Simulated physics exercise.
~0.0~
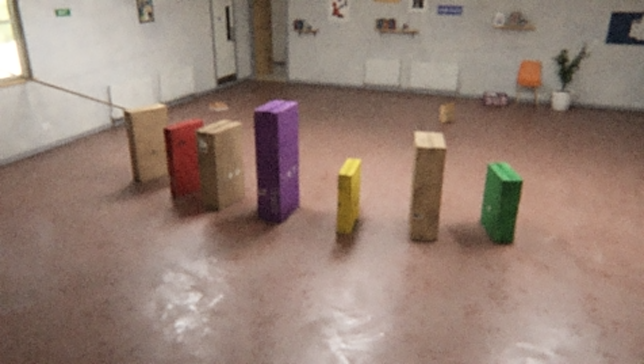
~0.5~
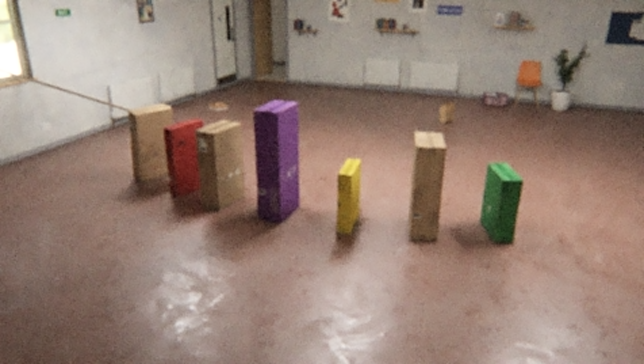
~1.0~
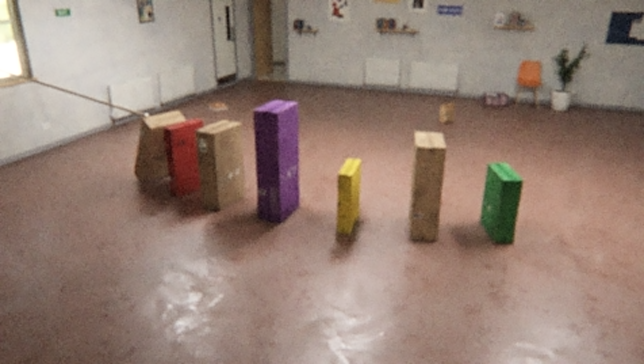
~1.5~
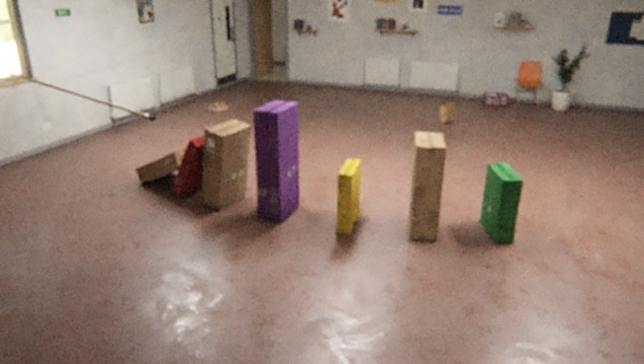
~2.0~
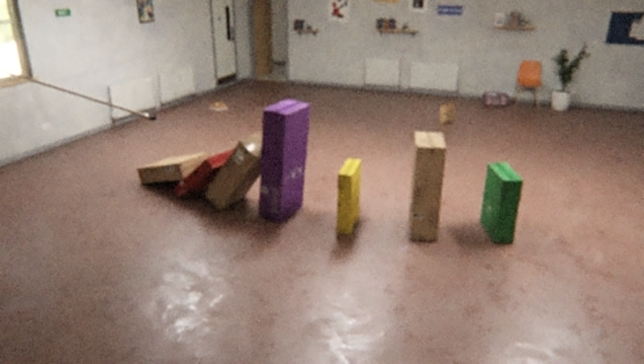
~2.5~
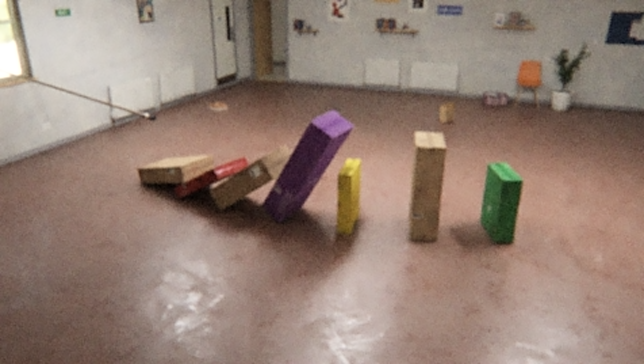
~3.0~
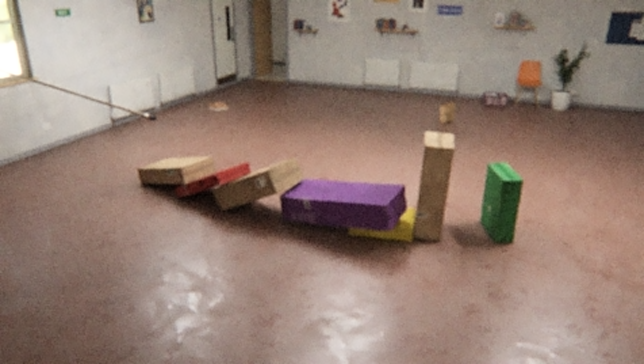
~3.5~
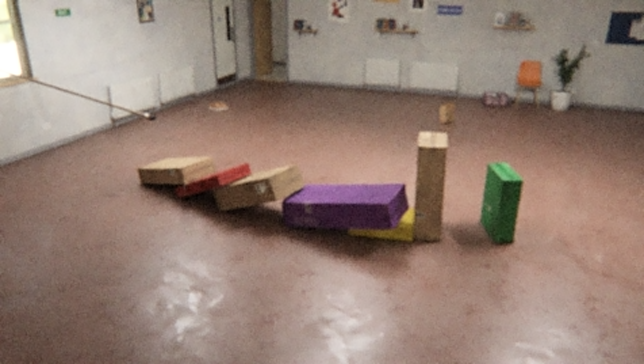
Tall cartons toppling rightward in turn after a pole pushes the first, with purple flattening yellow and the last two left standing.
